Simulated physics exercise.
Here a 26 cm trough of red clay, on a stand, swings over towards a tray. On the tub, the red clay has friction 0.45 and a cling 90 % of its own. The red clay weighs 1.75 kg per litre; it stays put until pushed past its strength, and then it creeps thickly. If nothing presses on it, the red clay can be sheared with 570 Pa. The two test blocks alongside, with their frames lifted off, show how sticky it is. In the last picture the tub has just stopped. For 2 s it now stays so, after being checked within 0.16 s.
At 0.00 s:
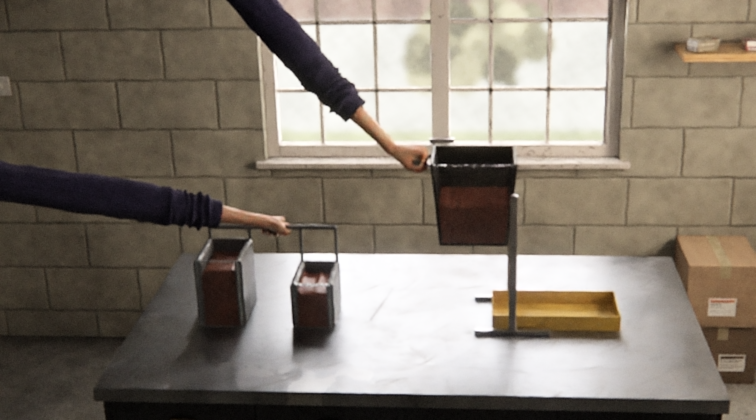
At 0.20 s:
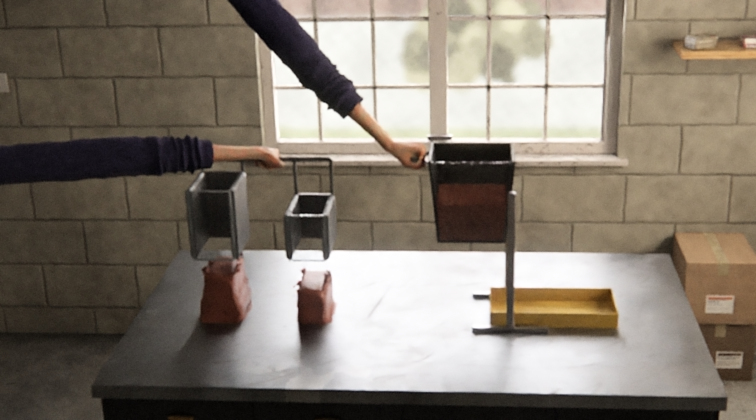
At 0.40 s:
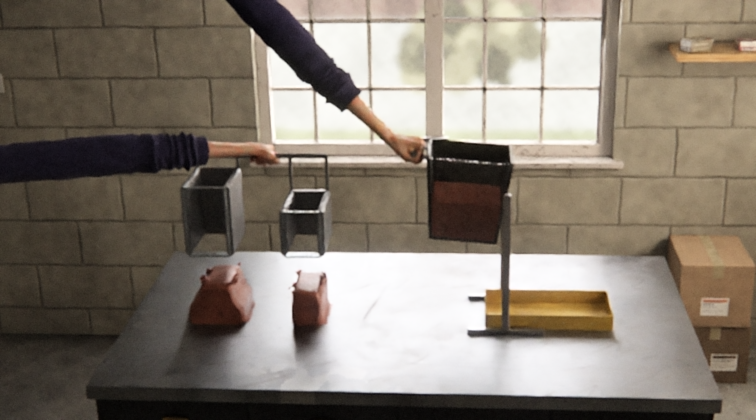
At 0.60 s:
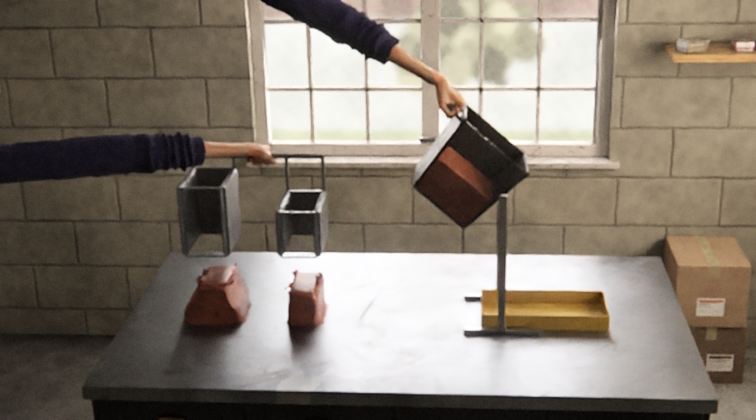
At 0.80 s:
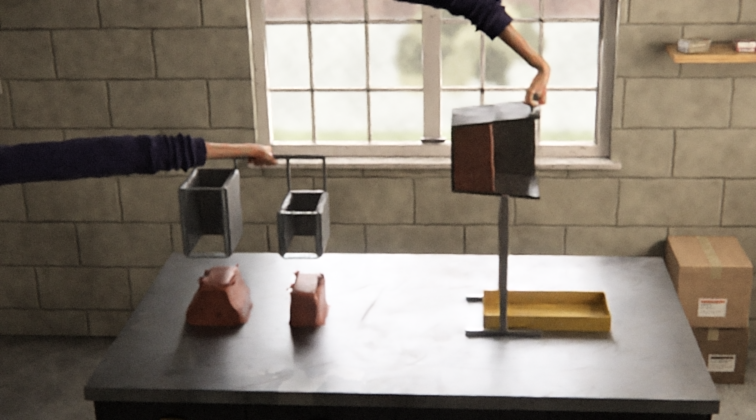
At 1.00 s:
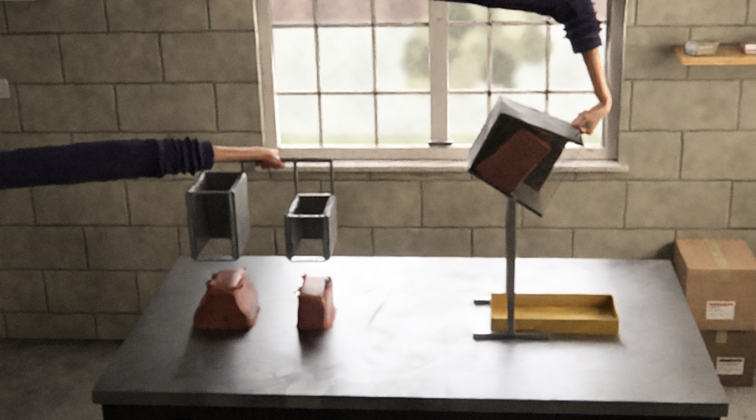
The clip shows one hand lifting two open metal moulds off reddish clay blocks on a table, the left block slumping lower, before another hand turns a clay-holding tub on a stand clockwise past sideways above a yellow tray.
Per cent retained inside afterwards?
Retained: About 0 %.
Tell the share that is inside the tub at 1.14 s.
Near 70 %.
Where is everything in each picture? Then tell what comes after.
The first picture shows handle-side rim at (433, 165), tilt 0 degrees; top of the red clay at (453, 208); blocks stand 20 cm, 12 cm (left to right).
The second picture shows handle-side rim at (431, 162), tilt 0 degrees; top of the red clay at (451, 205); blocks stand 17 cm, 12 cm (left to right).
The third picture shows handle-side rim at (430, 158), tilt 5 degrees; top of the red clay at (437, 202); blocks stand 14 cm, 12 cm (left to right).
The fourth picture shows handle-side rim at (466, 121), tilt 42 degrees; top of the red clay at (440, 160); blocks stand 14 cm, 12 cm (left to right).
The fifth picture shows handle-side rim at (540, 119), tilt 89 degrees; top of the red clay at (487, 126); blocks stand 14 cm, 12 cm (left to right).
The sixth picture shows handle-side rim at (582, 147), tilt 118 degrees; top of the red clay at (524, 129); blocks stand 14 cm, 12 cm (left to right).
After 1.14 s, the tub is at 118 degrees and holds 72 %.
After 1.31 s, the tub is at 118 degrees and holds 31 %.
After 1.48 s, the tub is at 118 degrees and holds 0 %.
After 1.65 s, the tub is at 118 degrees and holds 0 %.
After 3.00 s, at the end, the tub is at 118 degrees and holds 0 %.
